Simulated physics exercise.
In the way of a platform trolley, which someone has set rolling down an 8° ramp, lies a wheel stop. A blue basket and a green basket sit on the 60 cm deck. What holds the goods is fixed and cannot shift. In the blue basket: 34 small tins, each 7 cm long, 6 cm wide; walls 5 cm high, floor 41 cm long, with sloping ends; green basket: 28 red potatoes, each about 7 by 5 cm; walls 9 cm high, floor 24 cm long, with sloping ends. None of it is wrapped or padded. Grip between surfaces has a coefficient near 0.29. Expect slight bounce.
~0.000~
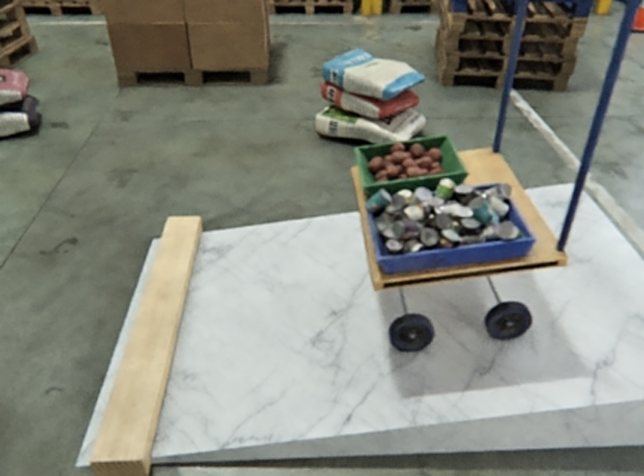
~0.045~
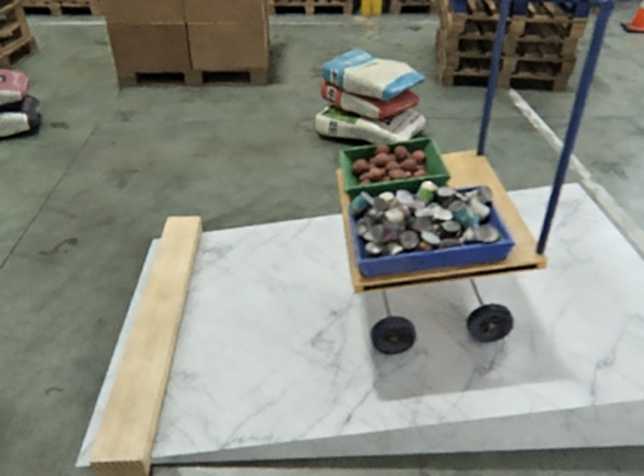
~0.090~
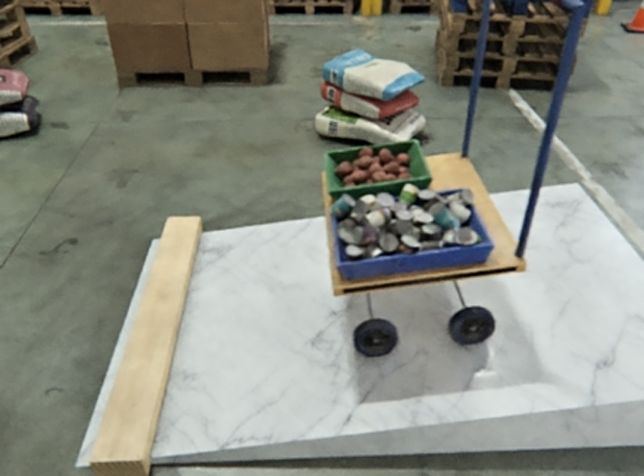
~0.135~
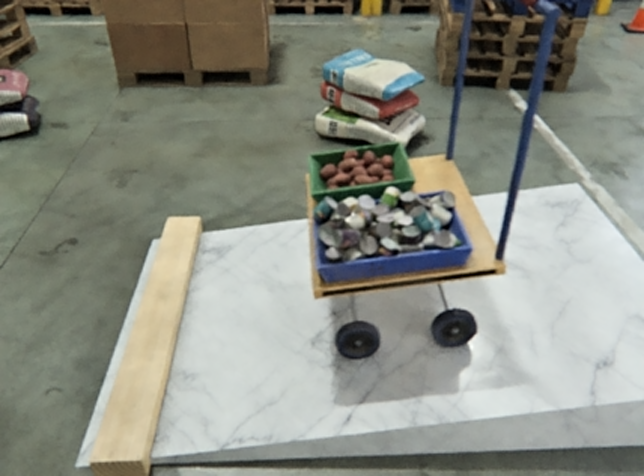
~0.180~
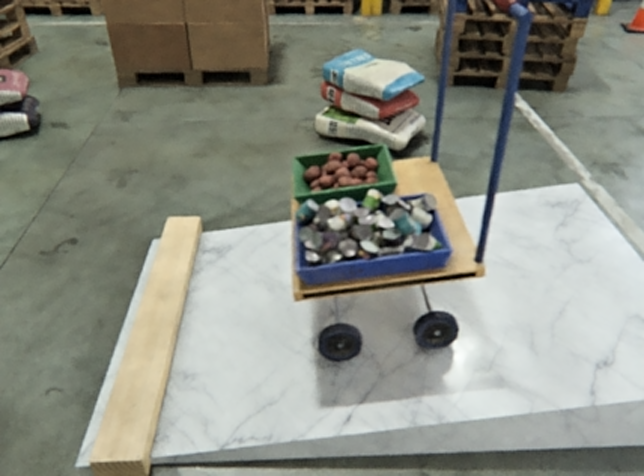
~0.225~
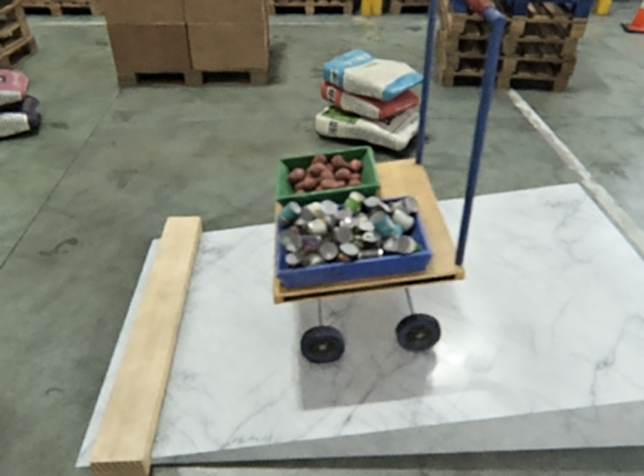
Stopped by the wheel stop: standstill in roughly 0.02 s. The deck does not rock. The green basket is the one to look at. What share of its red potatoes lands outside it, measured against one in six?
My guess is the loss stays within a sixth.
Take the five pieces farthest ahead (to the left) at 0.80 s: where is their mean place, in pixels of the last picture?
Their centre is around (98, 251).
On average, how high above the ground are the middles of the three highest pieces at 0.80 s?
About 56 cm.
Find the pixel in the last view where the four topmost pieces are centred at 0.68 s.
Their mean place is near (151, 231) in the last picture.
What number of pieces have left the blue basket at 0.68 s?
Roughly 1 for the blue basket.
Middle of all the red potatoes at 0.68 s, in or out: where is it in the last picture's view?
Somewhere around pixel (183, 201).
After 0.58 s, contact.
After 0.68 s, the blue basket is down by 1 of 34 and the green basket has all 28.
After 0.80 s, the blue basket is down by 6 of 34 and the green basket is down by 2 of 28.
After 1.03 s, the blue basket is down by 8 of 34 and the green basket is down by 2 of 28.
Outcome (at 1.53 s), the blue basket is down by 9 of 34 and the green basket is down by 2 of 28. Asked share, 2 of 28, 7 per cent.
